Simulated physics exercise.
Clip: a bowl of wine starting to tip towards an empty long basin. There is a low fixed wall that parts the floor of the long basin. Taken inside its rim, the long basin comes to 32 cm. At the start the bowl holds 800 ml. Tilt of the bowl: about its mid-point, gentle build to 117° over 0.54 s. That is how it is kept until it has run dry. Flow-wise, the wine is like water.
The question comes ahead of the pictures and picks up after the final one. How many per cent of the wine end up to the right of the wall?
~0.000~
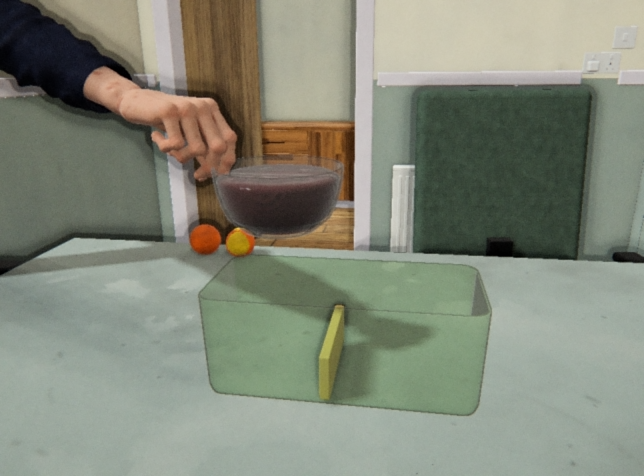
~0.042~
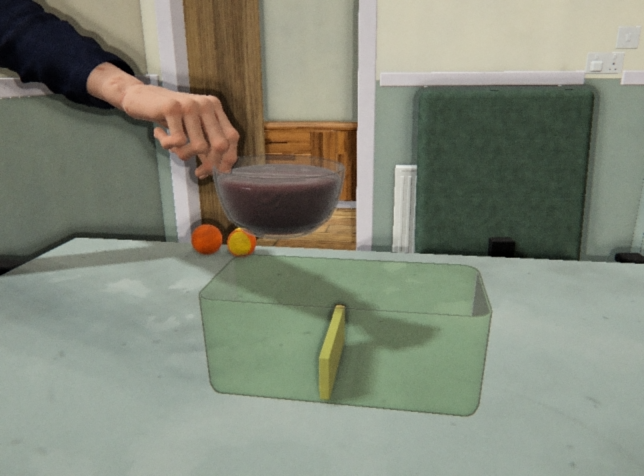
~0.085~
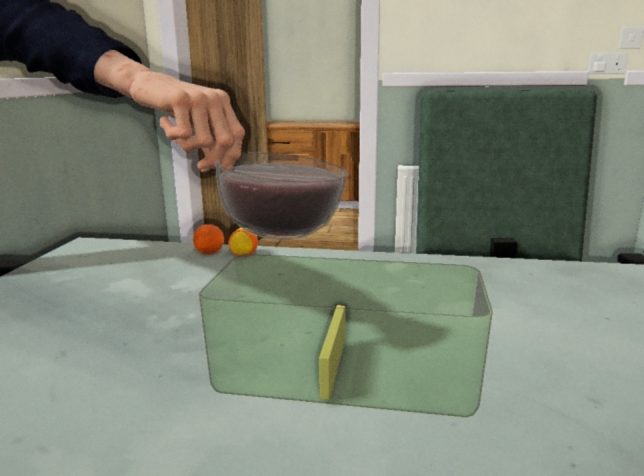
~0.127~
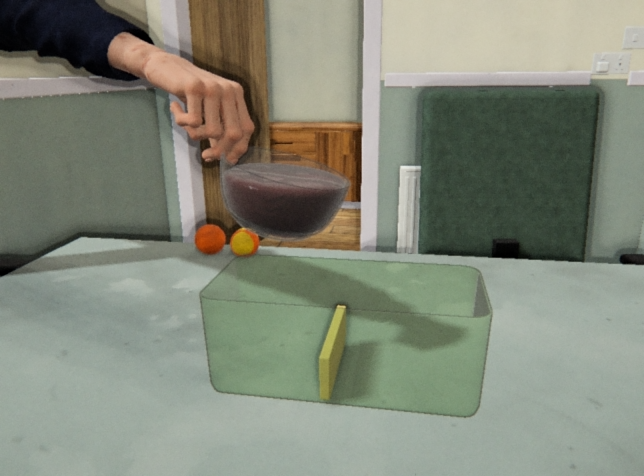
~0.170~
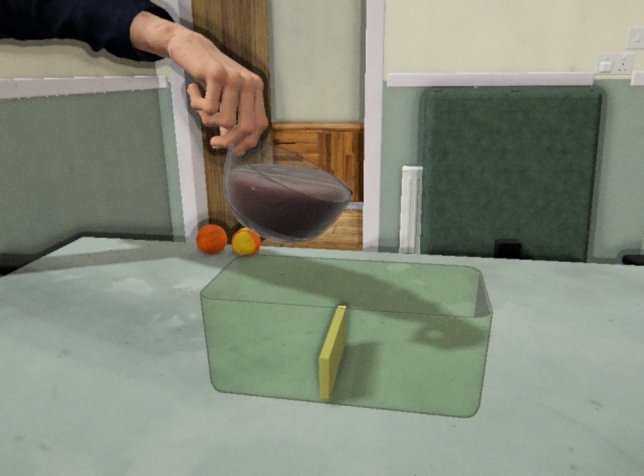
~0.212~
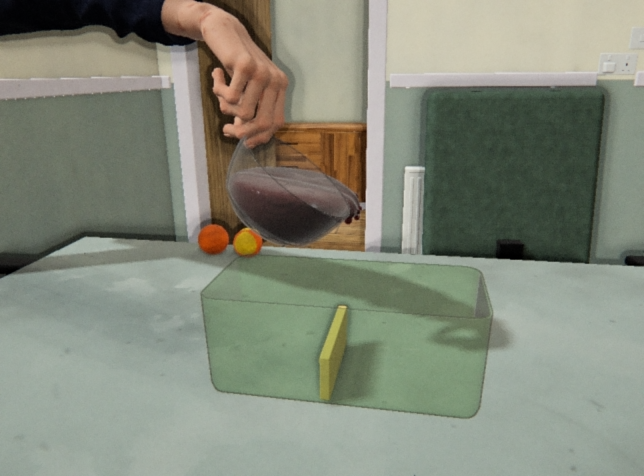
About 80 per cent.
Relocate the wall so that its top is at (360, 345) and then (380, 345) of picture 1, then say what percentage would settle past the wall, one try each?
Try 1: 50 %; try 2: 35 %.
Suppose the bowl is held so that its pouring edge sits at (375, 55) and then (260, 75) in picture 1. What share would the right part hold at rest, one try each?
Respectively about 80 and 30 percent.
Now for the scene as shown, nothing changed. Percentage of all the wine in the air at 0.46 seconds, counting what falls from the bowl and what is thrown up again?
Roughly 16 percent.
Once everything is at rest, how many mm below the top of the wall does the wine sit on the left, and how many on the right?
Left 50 mm, right 30 mm.
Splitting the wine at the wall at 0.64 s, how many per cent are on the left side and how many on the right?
Left about 14, right about 78.
Then, 0.46 s in, the tilt is 111° and 7 per cent is still to pour, 3 is left of the wall and 73 right of it.
Then, 0.64 s in, the tilt is 117° and 0 per cent is still to pour, 15 is left of the wall and 78 right of it.
Then, 0.83 s in, the tilt is 117° and 0 per cent is still to pour, 18 is left of the wall and 81 right of it.
Then, 1.04 s in, the tilt is 117° and 0 per cent is still to pour, 18 is left of the wall and 80 right of it.
Finally, 18 per cent lies left of the wall, 80 right of it and 2 outside.
